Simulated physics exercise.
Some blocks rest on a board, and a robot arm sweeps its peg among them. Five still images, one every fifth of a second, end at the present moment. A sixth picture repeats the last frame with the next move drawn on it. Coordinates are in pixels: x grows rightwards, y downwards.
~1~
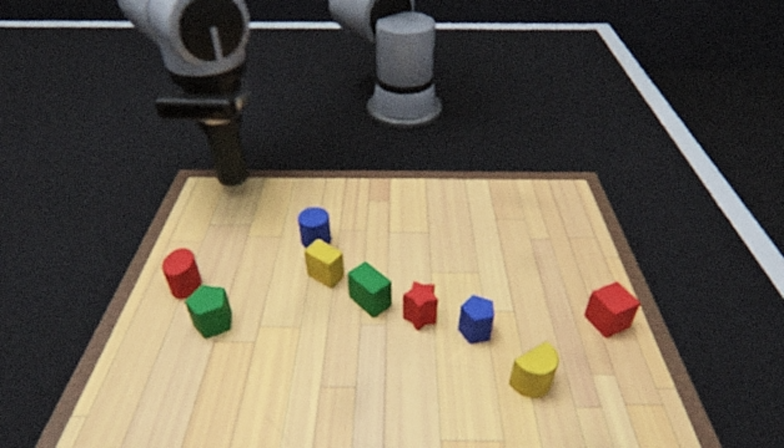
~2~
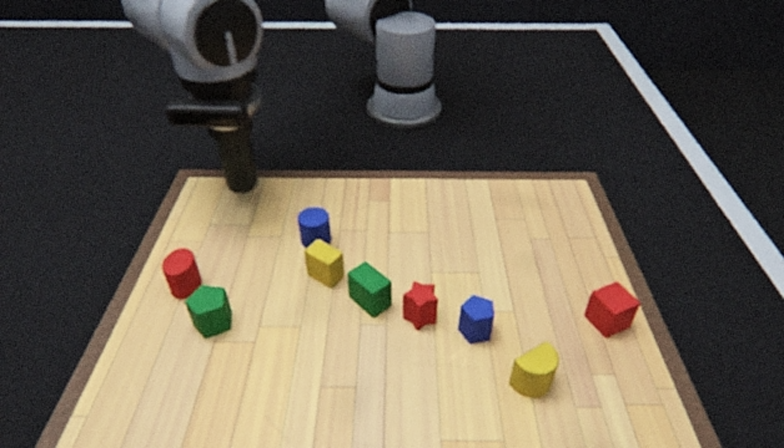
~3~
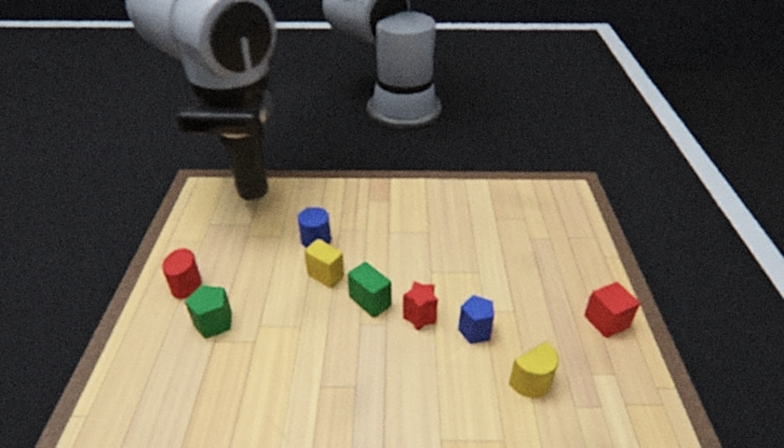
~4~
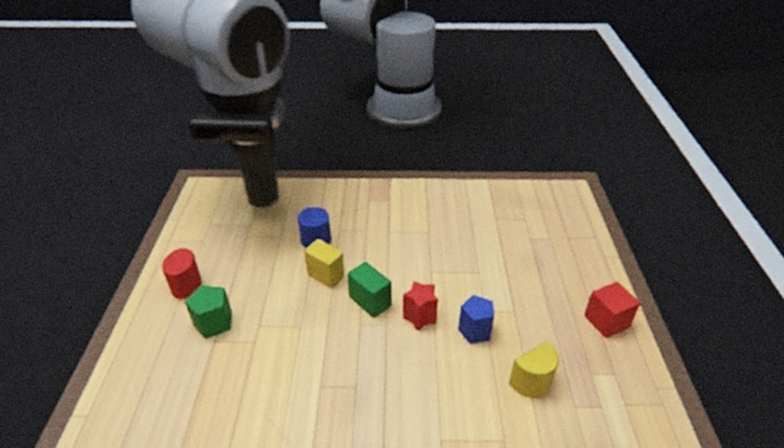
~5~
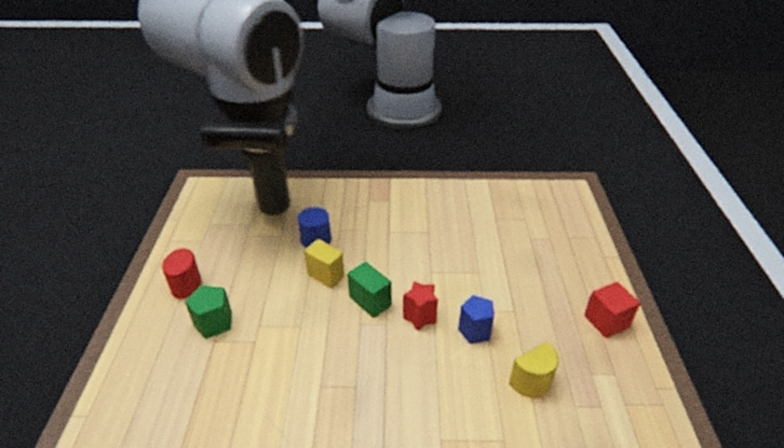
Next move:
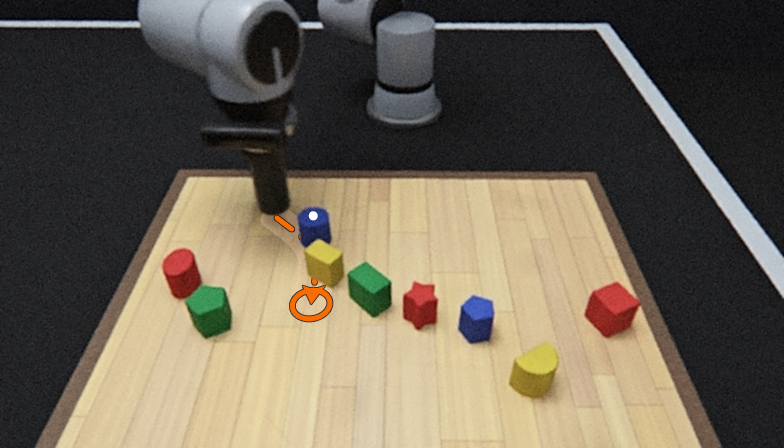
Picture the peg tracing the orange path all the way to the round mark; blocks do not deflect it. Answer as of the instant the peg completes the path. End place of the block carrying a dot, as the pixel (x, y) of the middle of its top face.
At (348, 236).
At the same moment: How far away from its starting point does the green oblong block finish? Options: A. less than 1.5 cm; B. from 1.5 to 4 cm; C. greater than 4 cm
I'll go with A - less than 1.5 cm.
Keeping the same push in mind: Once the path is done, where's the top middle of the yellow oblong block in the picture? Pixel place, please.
Roughly at (337, 291).
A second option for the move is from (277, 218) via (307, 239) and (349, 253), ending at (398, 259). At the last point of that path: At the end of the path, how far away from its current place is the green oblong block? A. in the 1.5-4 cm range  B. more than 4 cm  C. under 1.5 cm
Choice C: Under 1.5 cm.
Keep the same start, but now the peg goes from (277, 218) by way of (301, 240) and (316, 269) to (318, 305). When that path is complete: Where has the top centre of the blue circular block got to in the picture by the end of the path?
In the picture, it is at (346, 234).
The drawn path runs from (277, 218) over (303, 239) and (316, 268) to (311, 304); the dot is on the blue circular block.
What follows on the original path. One third of the way, peg at (302, 227); blue circular block at (329, 224).
Two thirds of the way, peg at (315, 256); blue circular block at (348, 236); yellow oblong block at (329, 267).
At the end, peg at (309, 292); blue circular block at (348, 236); yellow oblong block at (337, 291), turned 75° anticlockwise; green oblong block at (377, 280), turned 15° anticlockwise.
